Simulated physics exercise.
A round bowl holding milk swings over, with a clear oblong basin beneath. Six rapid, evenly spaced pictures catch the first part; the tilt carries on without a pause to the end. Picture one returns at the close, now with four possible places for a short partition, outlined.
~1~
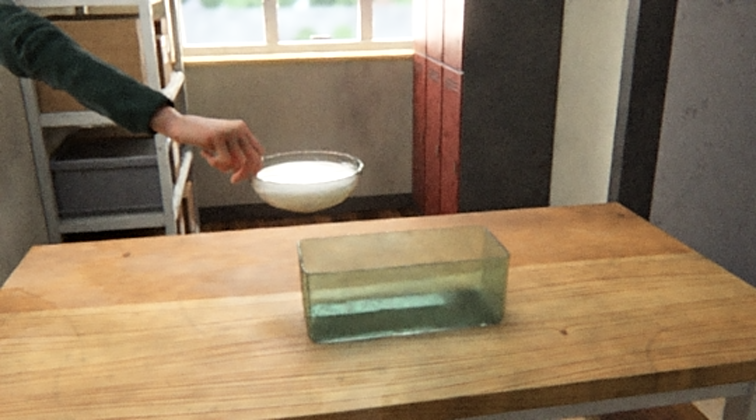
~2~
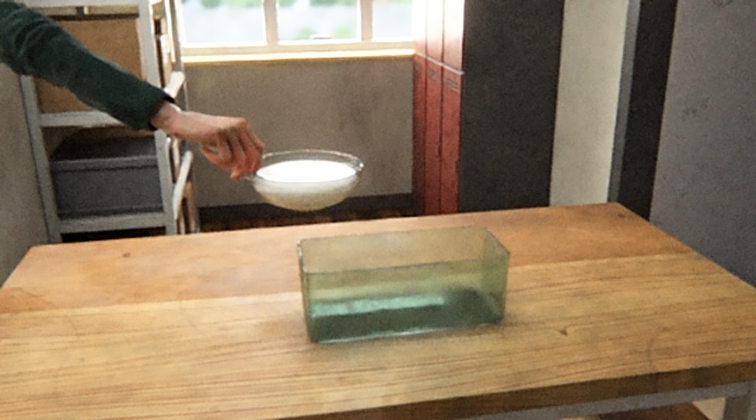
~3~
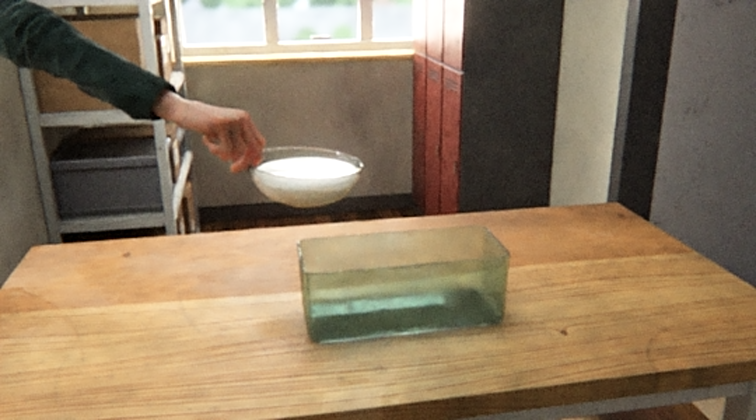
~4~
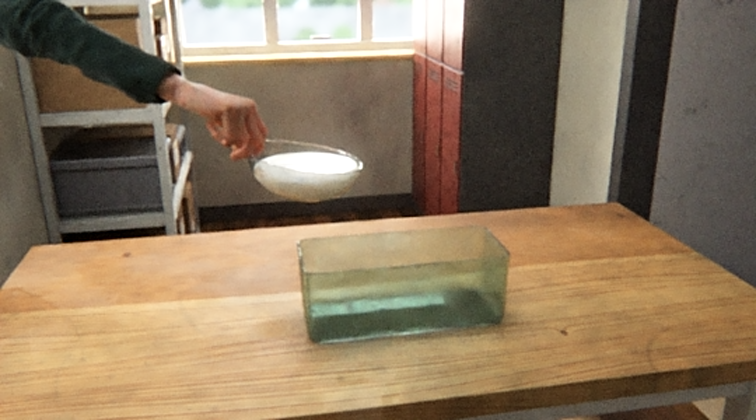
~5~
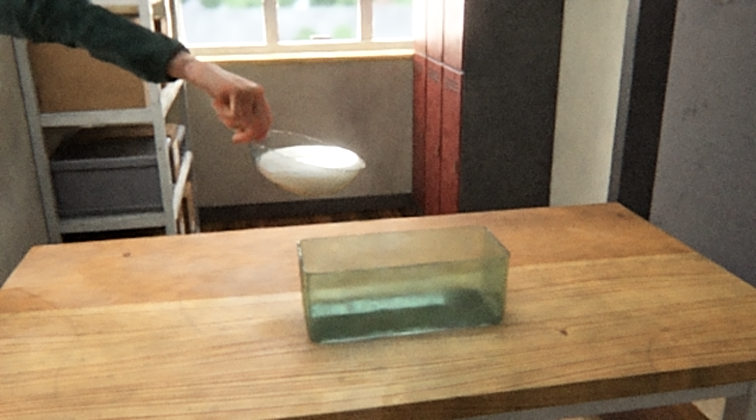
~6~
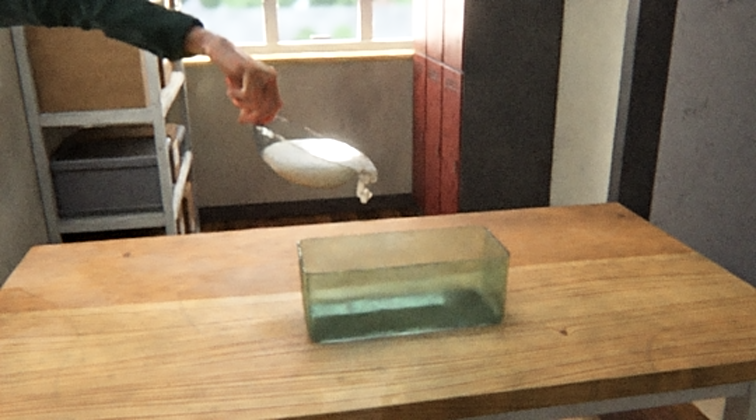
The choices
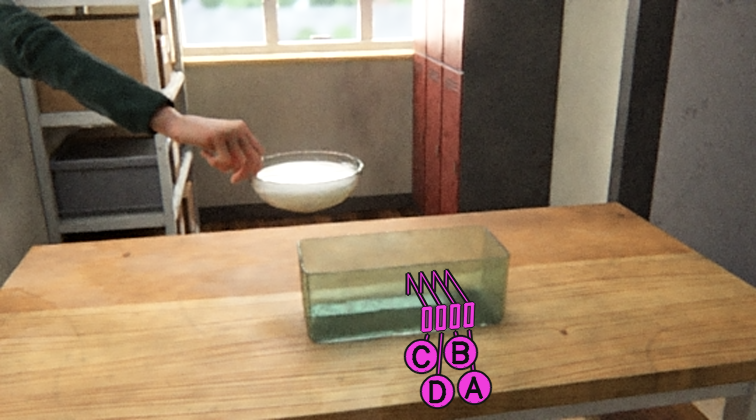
Above a clear basin on a wooden table, a hand tilts a bowl until milk spills over.
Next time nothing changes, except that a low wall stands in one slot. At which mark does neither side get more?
I would pick position D.
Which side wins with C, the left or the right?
The right side.
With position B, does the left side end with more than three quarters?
Yes, it does.
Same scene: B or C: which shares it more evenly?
That would be C.
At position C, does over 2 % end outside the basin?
No.
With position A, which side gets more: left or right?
The left side.
On the marked copy, A at (469, 330); B at (455, 332); C at (427, 335); D at (441, 333).
With A, about 92 % ends left of the wall and 7 % right of it.
With B, about 84 % ends left of the wall and 15 % right of it.
With C, about 25 % ends left of the wall and 74 % right of it.
With D, about 48 % ends left of the wall and 52 % right of it.
